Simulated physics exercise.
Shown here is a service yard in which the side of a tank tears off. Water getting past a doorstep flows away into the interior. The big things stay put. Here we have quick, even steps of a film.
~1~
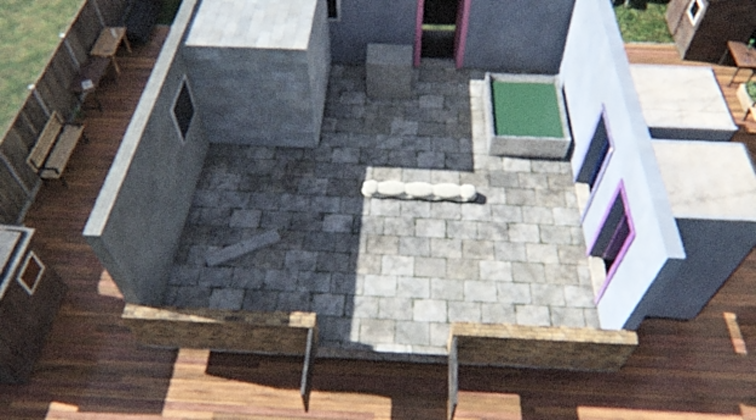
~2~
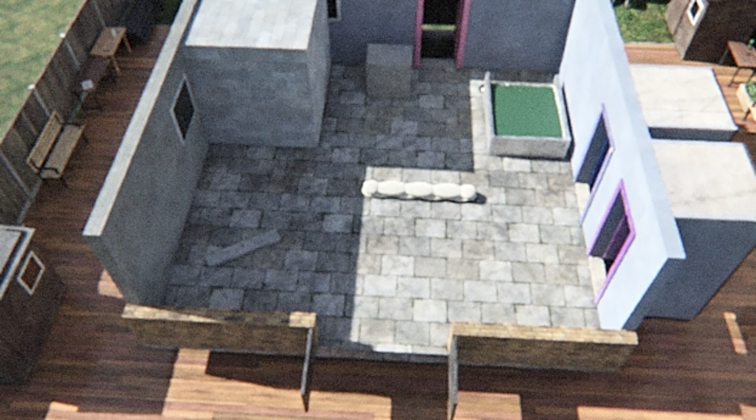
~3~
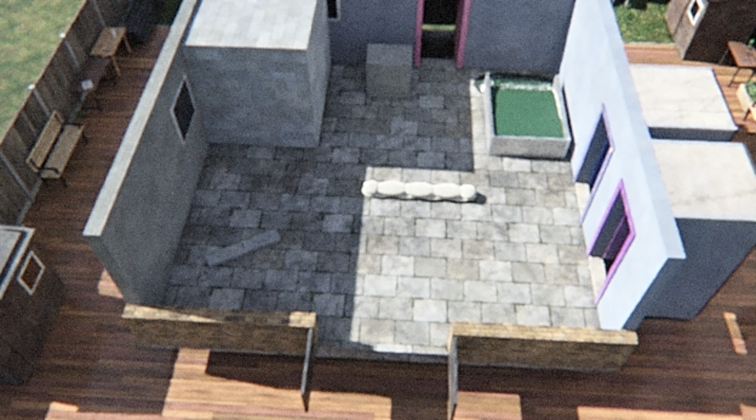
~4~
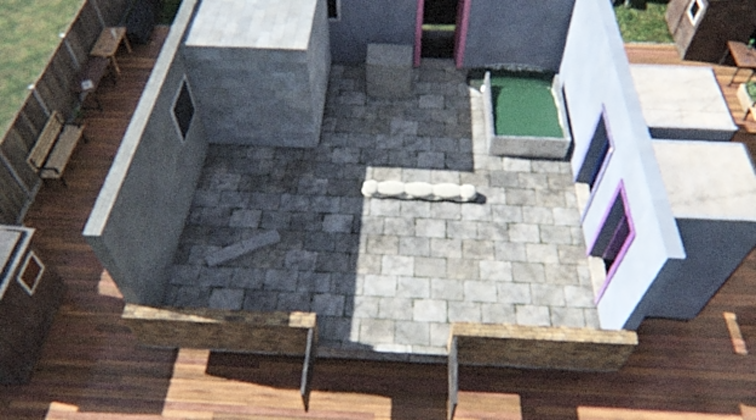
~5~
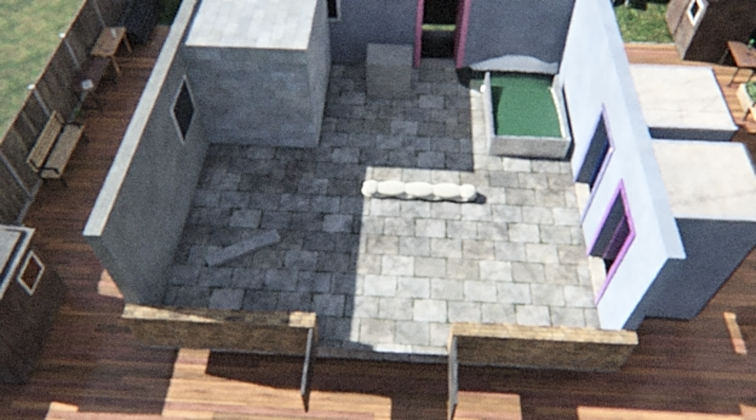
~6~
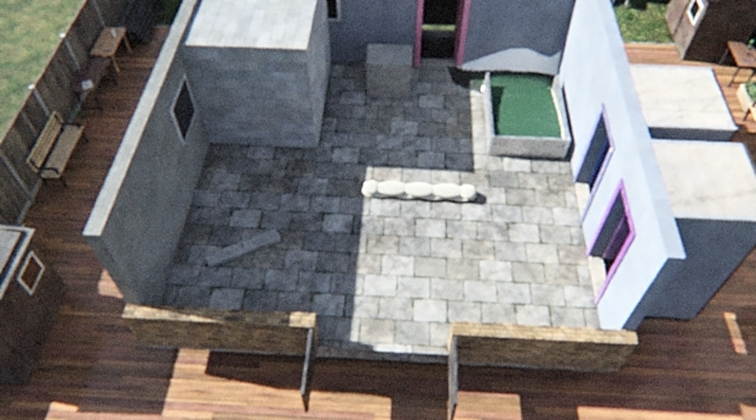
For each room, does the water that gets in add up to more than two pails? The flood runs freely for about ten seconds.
Blue door: No, two pails at most; purple door: No, two pails at most; pink door: Yes, more than two pails.
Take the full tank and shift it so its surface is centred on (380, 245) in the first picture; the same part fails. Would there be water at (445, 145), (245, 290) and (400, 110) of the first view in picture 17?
I'd say swamped for the first, still dry for the second and swamped for the third.
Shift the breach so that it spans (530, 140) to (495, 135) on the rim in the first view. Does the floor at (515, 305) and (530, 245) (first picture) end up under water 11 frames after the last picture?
Well, the first place would be submerged and the second one submerged.
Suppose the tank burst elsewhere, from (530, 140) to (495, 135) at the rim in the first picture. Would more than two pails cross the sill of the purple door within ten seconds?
I reckon the purple door crosses the line.
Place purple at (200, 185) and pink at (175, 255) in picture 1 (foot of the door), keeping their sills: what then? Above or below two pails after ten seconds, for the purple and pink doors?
Briefly, the purple door comes in under while the pink door comes in under.
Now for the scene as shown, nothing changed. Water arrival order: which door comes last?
Looking at the pictures, the answer is the purple door.
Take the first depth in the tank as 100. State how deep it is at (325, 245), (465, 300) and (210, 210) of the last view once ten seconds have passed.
In that order: 2, 2 and 0 per cent.
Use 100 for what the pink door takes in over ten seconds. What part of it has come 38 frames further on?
By then roughly 75 percent of the ten-second total is in.
A moment on, water covers 5 % of the floor; the blue door not reached, the purple door not reached, the pink door wet at the sill, nothing in.
Next, water covers 10 % of the floor; the blue door not reached, the purple door not reached, the pink door under two buckets in.
Then, water covers 25 % of the floor; the blue door wet at the sill, nothing in, the purple door wet at the sill, nothing in, the pink door over two buckets in.
Later, water covers 40 % of the floor; the blue door wet at the sill, nothing in, the purple door wet at the sill, nothing in, the pink door over two buckets in.
In the end, water covers 55 % of the floor; the blue door wet at the sill, nothing in, the purple door wet at the sill, nothing in, the pink door over two buckets in.
